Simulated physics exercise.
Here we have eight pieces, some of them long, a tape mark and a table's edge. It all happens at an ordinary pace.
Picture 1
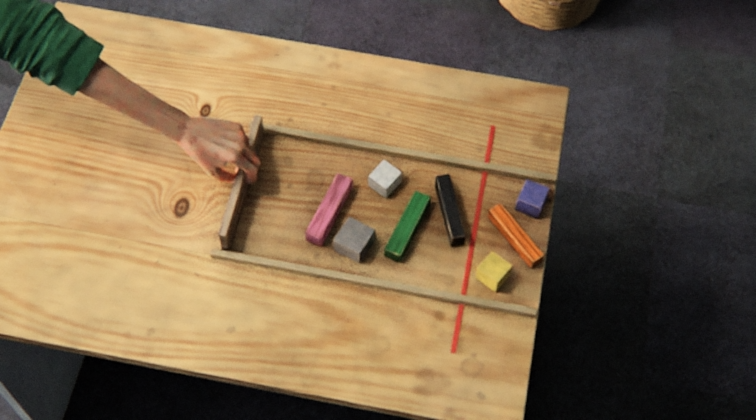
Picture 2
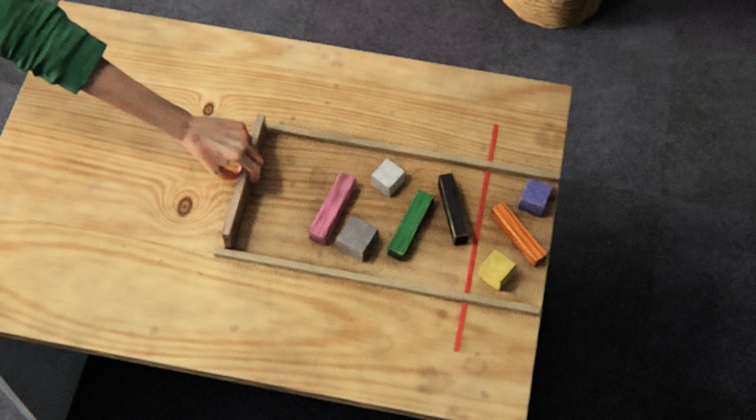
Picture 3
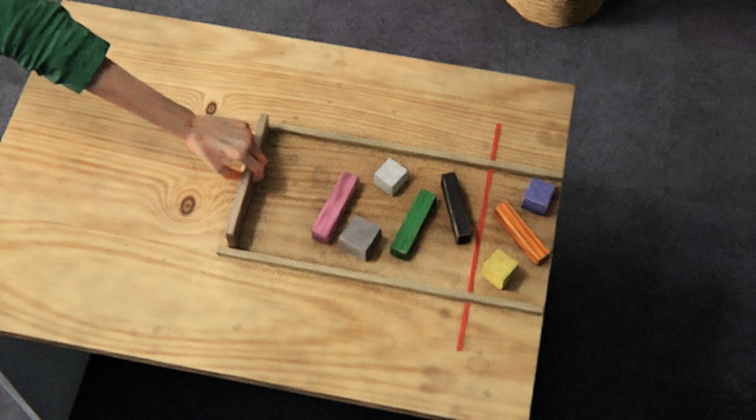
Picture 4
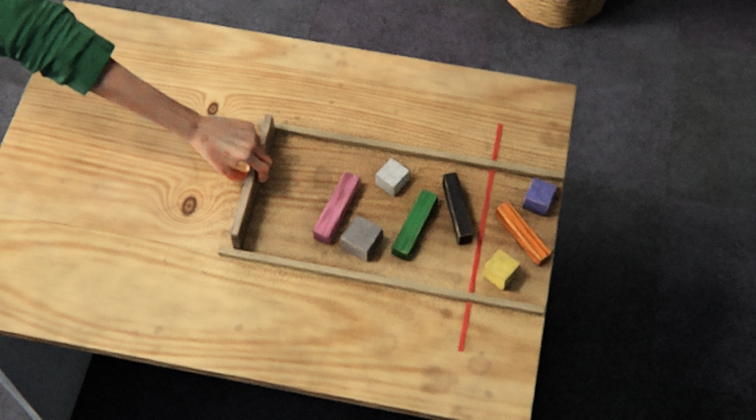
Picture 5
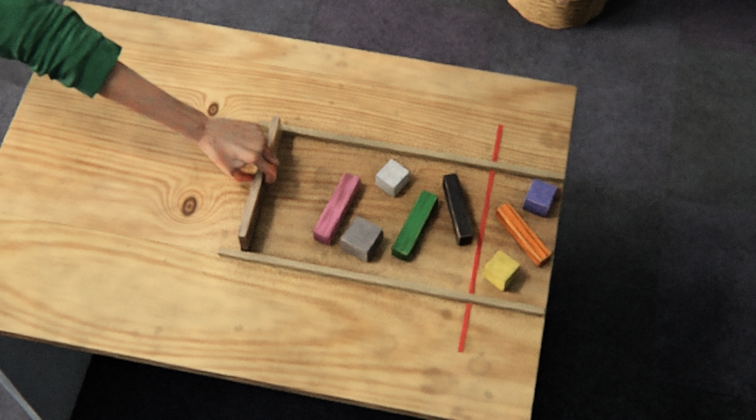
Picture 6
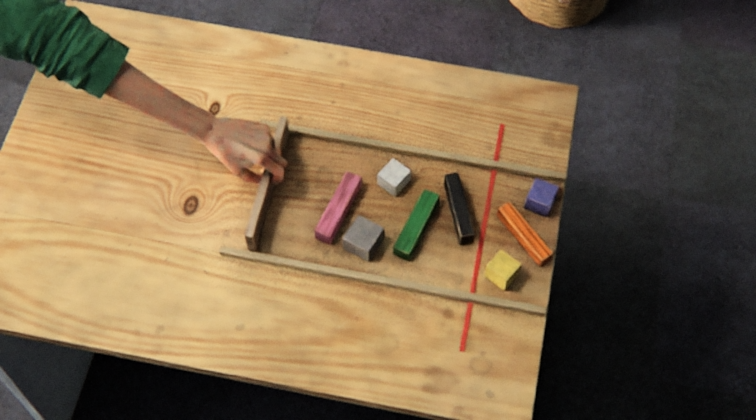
A hand in a green sleeve grips a wooden board on a pale wooden table, seen from above at a slant, with dark floor around it. Between two thin rails lie pink, green and black sticks and white and grey blocks, with purple and yellow blocks and an orange stick near a red tape line at right. The hand slides the board slightly rightward while the pieces keep their arrangement and the view shifts very slightly.
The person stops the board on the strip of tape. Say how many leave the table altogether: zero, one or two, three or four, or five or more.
Outcome: The number that fall off is zero.
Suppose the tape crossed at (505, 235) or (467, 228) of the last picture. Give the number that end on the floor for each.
Try by try, 3 and 0.
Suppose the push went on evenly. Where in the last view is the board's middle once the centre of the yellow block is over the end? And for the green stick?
Its middle is around (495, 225) and around (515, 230).
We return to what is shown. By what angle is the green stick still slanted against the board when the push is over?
Roughly 30° out of line.
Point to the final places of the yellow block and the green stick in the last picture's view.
Near (537, 283) and (526, 236).
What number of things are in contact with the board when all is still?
The number is 2.
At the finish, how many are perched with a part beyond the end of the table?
The number is 2.
Soon after, none off yet; blue block at rest near (541, 197); orange stick at rest near (525, 234); yellow block at rest near (503, 270).
After that, none off yet; blue block at rest near (541, 197); orange stick moving near (532, 232); yellow block displaced a little near (511, 275).
In the end, the number that fall off is zero.
